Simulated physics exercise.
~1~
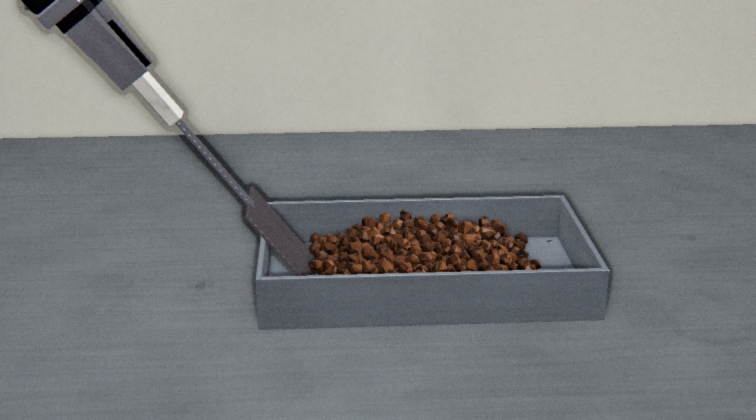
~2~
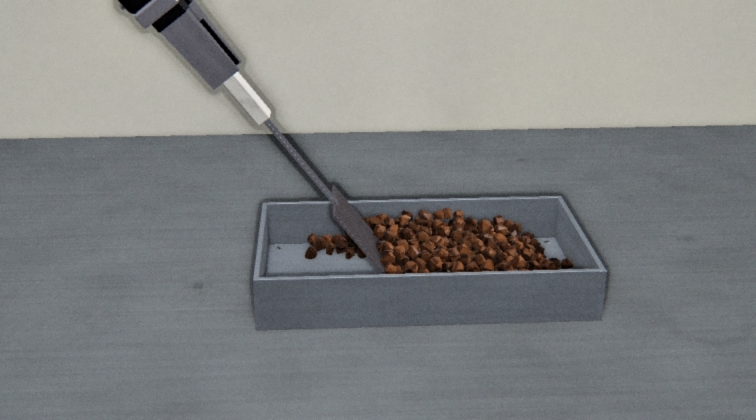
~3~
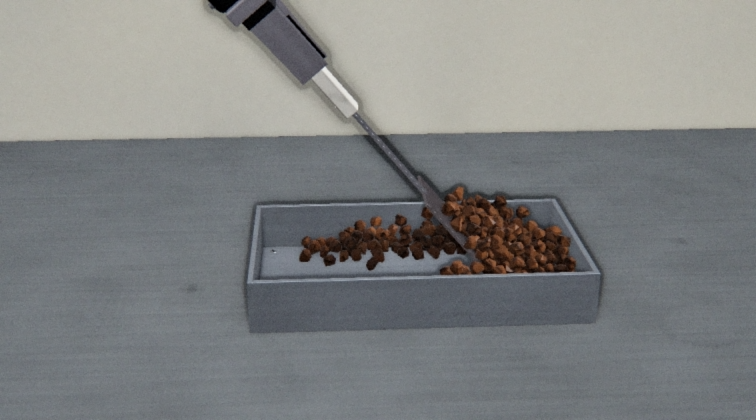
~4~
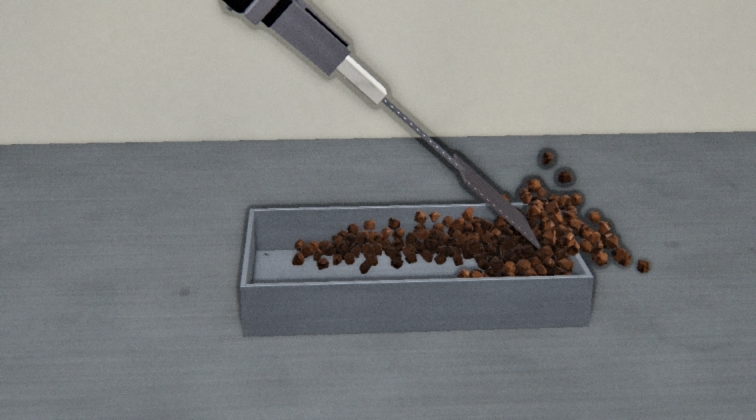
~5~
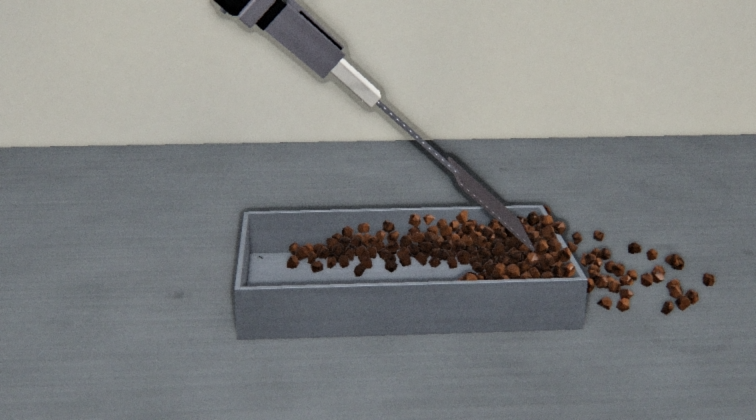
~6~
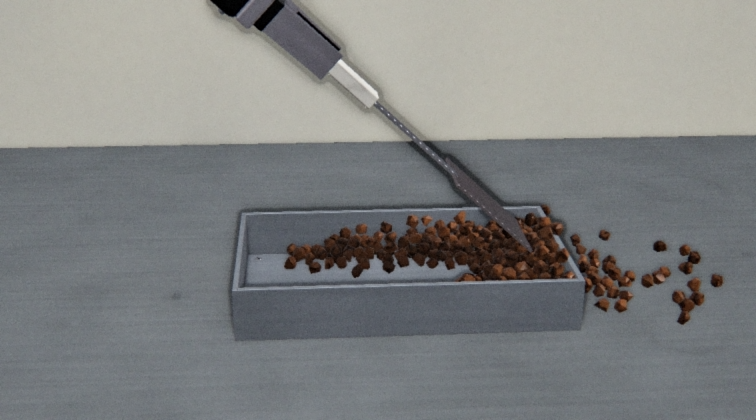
Brown pellets being pushed rightward along a grey trough by a gripper-held turner, some spilling over the right end onto the table.
